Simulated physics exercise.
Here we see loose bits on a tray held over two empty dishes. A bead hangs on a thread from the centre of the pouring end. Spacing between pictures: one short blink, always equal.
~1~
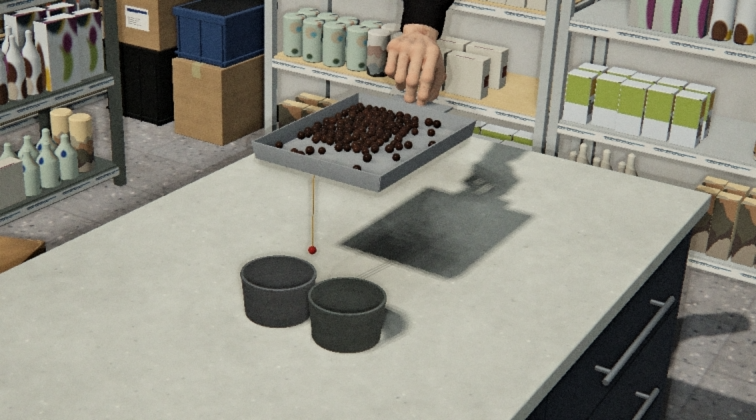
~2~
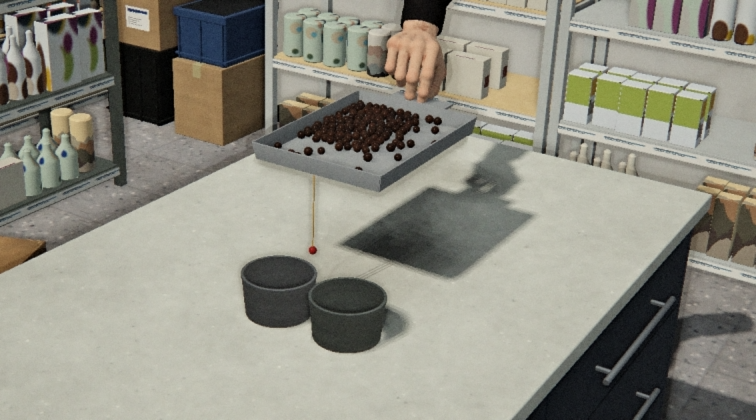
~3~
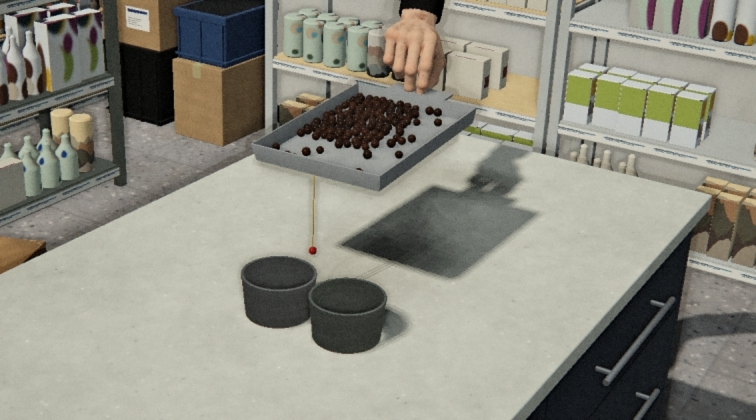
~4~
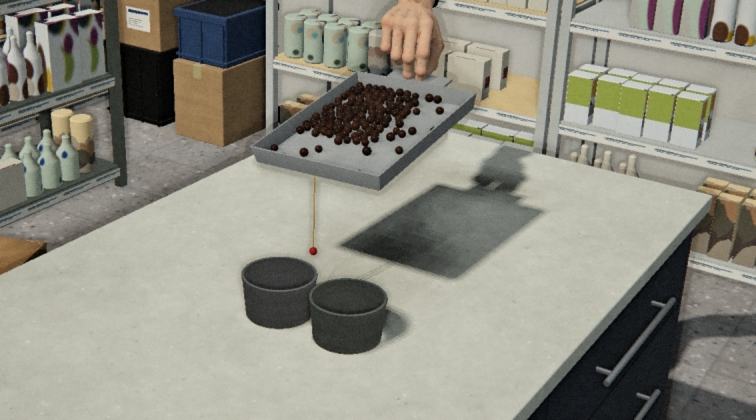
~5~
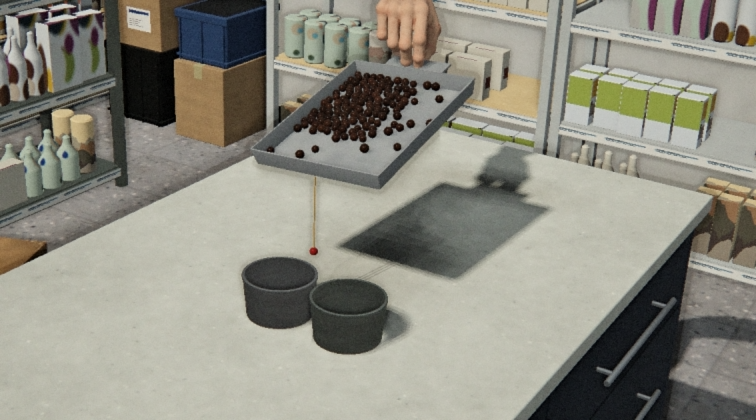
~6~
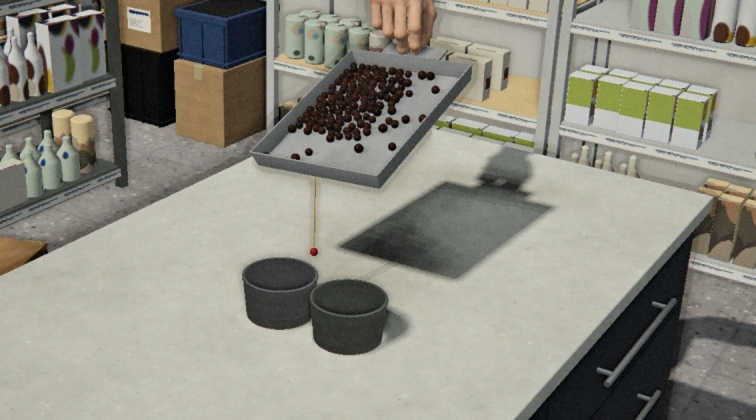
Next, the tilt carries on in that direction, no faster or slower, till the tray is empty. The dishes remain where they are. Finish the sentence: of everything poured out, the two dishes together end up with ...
They end up with a minority of it.
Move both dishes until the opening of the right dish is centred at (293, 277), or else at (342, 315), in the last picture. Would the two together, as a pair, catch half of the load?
Beyond half, then short of half.
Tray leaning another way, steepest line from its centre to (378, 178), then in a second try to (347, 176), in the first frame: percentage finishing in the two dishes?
Roughly 40 percent first and 80 percent second.
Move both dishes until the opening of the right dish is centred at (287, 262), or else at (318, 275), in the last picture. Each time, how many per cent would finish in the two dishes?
That makes 60 per cent, followed by 70 per cent.
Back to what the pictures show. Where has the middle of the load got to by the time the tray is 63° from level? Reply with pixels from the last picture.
Near (290, 154).
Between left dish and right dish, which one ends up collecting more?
Pick: The one placed left.
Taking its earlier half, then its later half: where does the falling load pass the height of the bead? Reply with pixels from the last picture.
First half (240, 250); second half (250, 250).
Soon, tray tipped steeply; most on the tray; a stray few in the left dish; a stray few outside both; a small part in the air.
A while on, tray tipped past a quarter turn; about a quarter on the tray; about a quarter in the left dish; about a third outside both; about a quarter in the air.
Towards the end, tray tipped past a quarter turn; about a third in the left dish; about two thirds outside both.
Finally, tray tipped past a quarter turn; none in the right dish; about a third in the left dish; about two thirds outside both.
